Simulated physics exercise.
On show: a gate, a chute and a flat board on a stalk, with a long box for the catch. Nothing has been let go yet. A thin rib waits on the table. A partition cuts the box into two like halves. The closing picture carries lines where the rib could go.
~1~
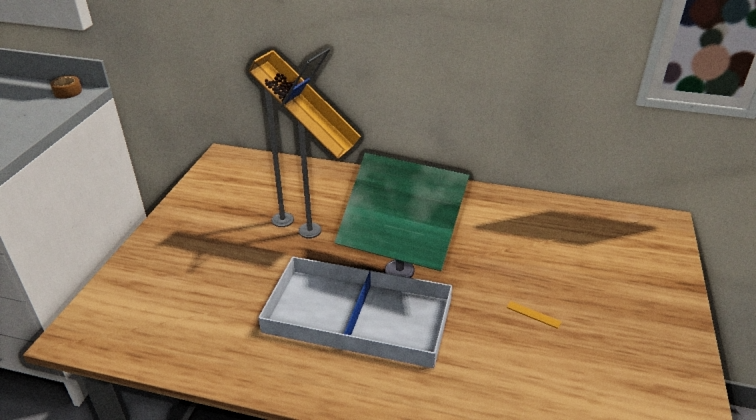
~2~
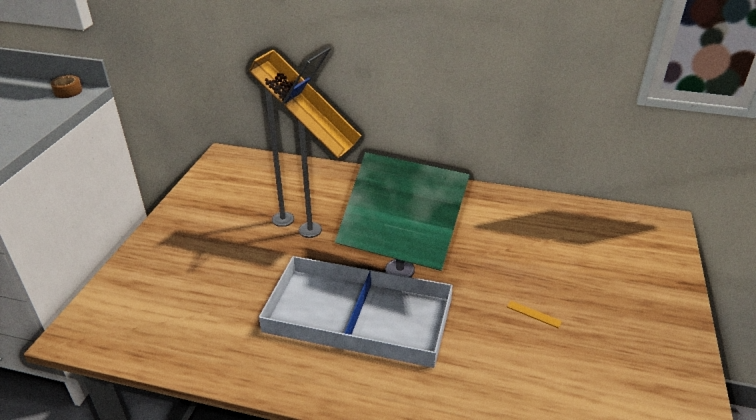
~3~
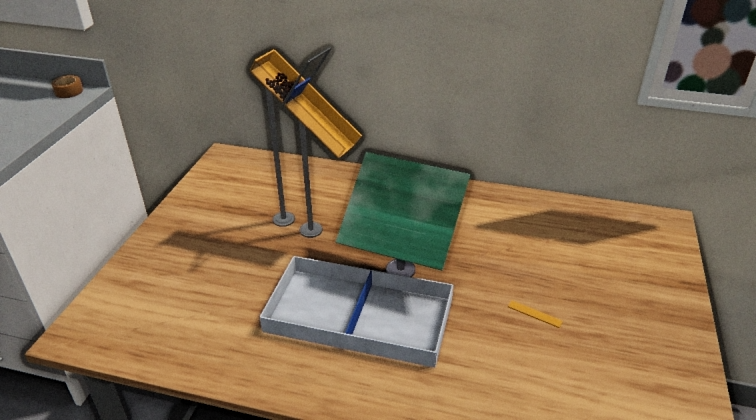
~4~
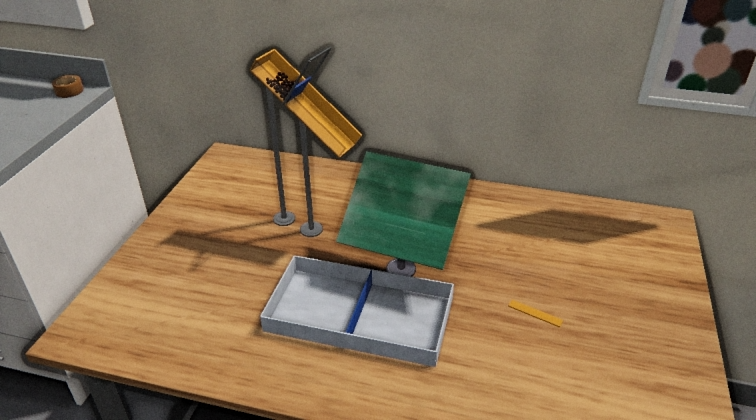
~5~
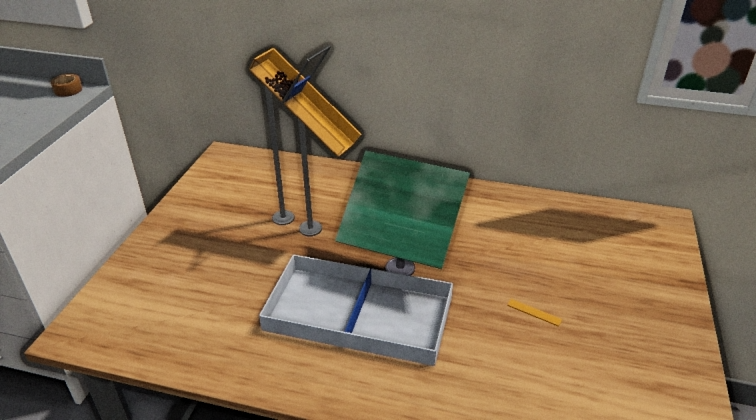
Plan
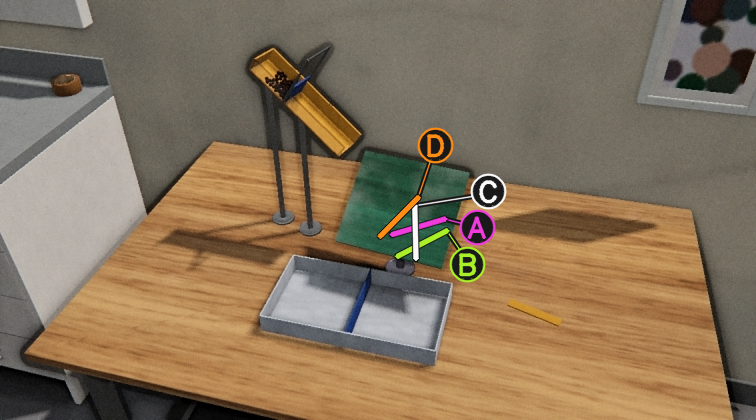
Small dark balls stay bunched behind a blue gate near the top of a tilted yellow chute, and nothing visibly moves from start to finish. Below, the slanted green board, the grey box with its blue partition, and the thin yellow strip on the wooden table all remain still.
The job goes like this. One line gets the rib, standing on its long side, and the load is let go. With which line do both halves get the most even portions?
A works best here.
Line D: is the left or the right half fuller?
More lands on the left.
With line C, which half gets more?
The right half.
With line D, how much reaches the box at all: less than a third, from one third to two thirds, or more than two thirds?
More than two thirds.
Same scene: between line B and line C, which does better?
Here it is line B.
On the marked copy, line A from (444, 219) to (392, 234); line B from (446, 230) to (397, 256); line C from (414, 205) to (416, 258); line D from (418, 197) to (380, 236).
With A, of what is caught, roughly half in the left half, roughly half in the right.
With B, of what is caught, roughly a quarter in the left half, the larger part in the right.
With C, of what is caught, about a tenth in the left half, the larger part in the right.
With D, of what is caught, the larger part in the left half, about a tenth in the right.
